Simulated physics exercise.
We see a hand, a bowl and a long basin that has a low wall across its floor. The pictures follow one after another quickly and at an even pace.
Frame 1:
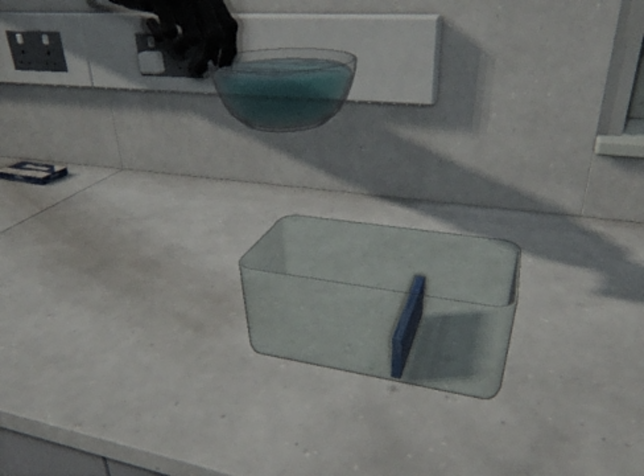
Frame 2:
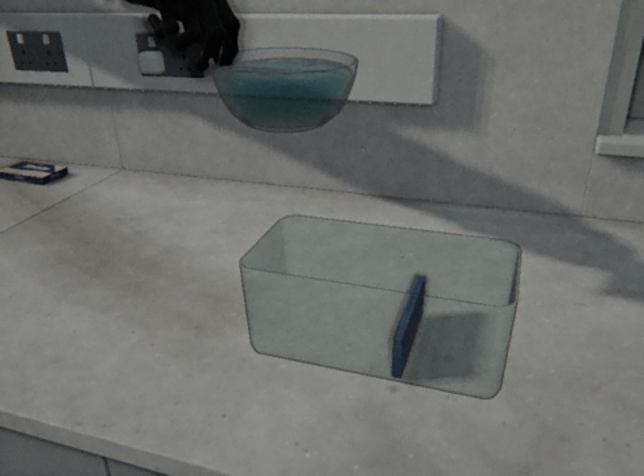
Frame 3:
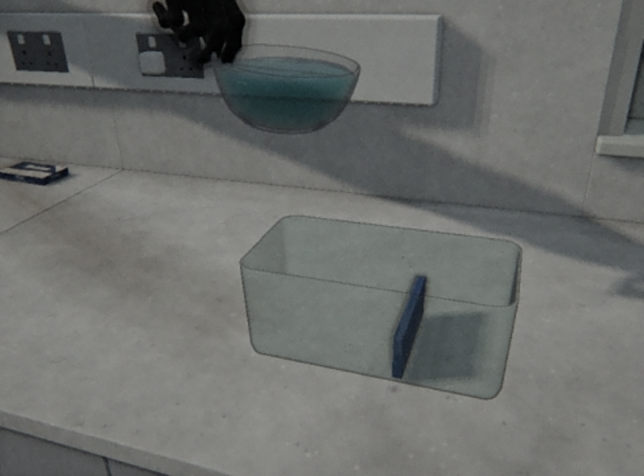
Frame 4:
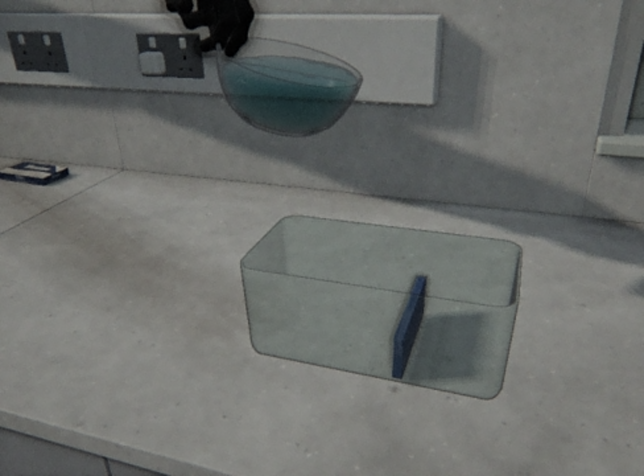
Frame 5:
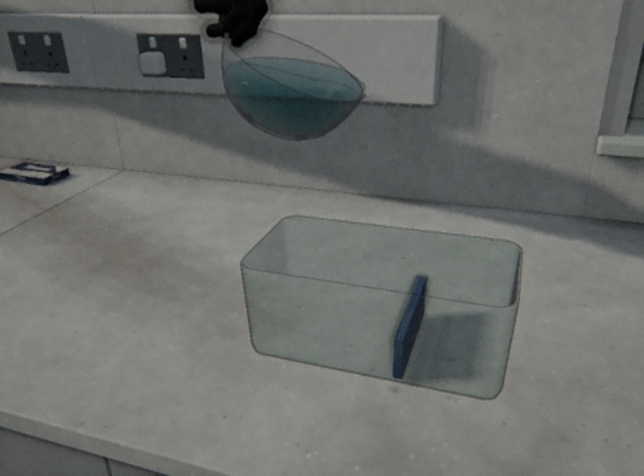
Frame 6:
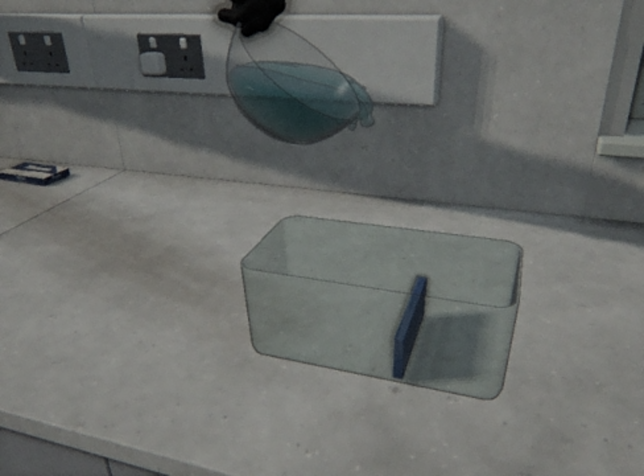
A dark hand tilts a clear bowl rightward until blue liquid begins slipping over its edge.
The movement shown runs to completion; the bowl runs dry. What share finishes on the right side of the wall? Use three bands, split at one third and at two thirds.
Under a third ends up there.
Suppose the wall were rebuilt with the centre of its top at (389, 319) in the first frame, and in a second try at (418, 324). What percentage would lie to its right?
The first placement gives around 50 percent, the second 30 percent.
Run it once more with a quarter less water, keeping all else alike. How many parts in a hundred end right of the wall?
That works out to some 15 %.
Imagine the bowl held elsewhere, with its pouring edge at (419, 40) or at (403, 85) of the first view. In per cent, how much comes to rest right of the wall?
70 %, 60 %.
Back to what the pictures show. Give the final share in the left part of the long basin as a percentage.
Estimate: Some 70 per cent.
A moment on, the bowl is tipped right over and 2 per cent is still to pour, 33 is left of the wall and 24 right of it.
Next, the bowl is tipped right over and 0 per cent is still to pour, 68 is left of the wall and 23 right of it.
Then the bowl is tipped right over and 0 per cent is still to pour, 67 is left of the wall and 24 right of it.
Later the bowl is tipped right over and 0 per cent is still to pour, 68 is left of the wall and 25 right of it.
In the end 68 per cent lies left of the wall, 25 right of it and 8 outside.
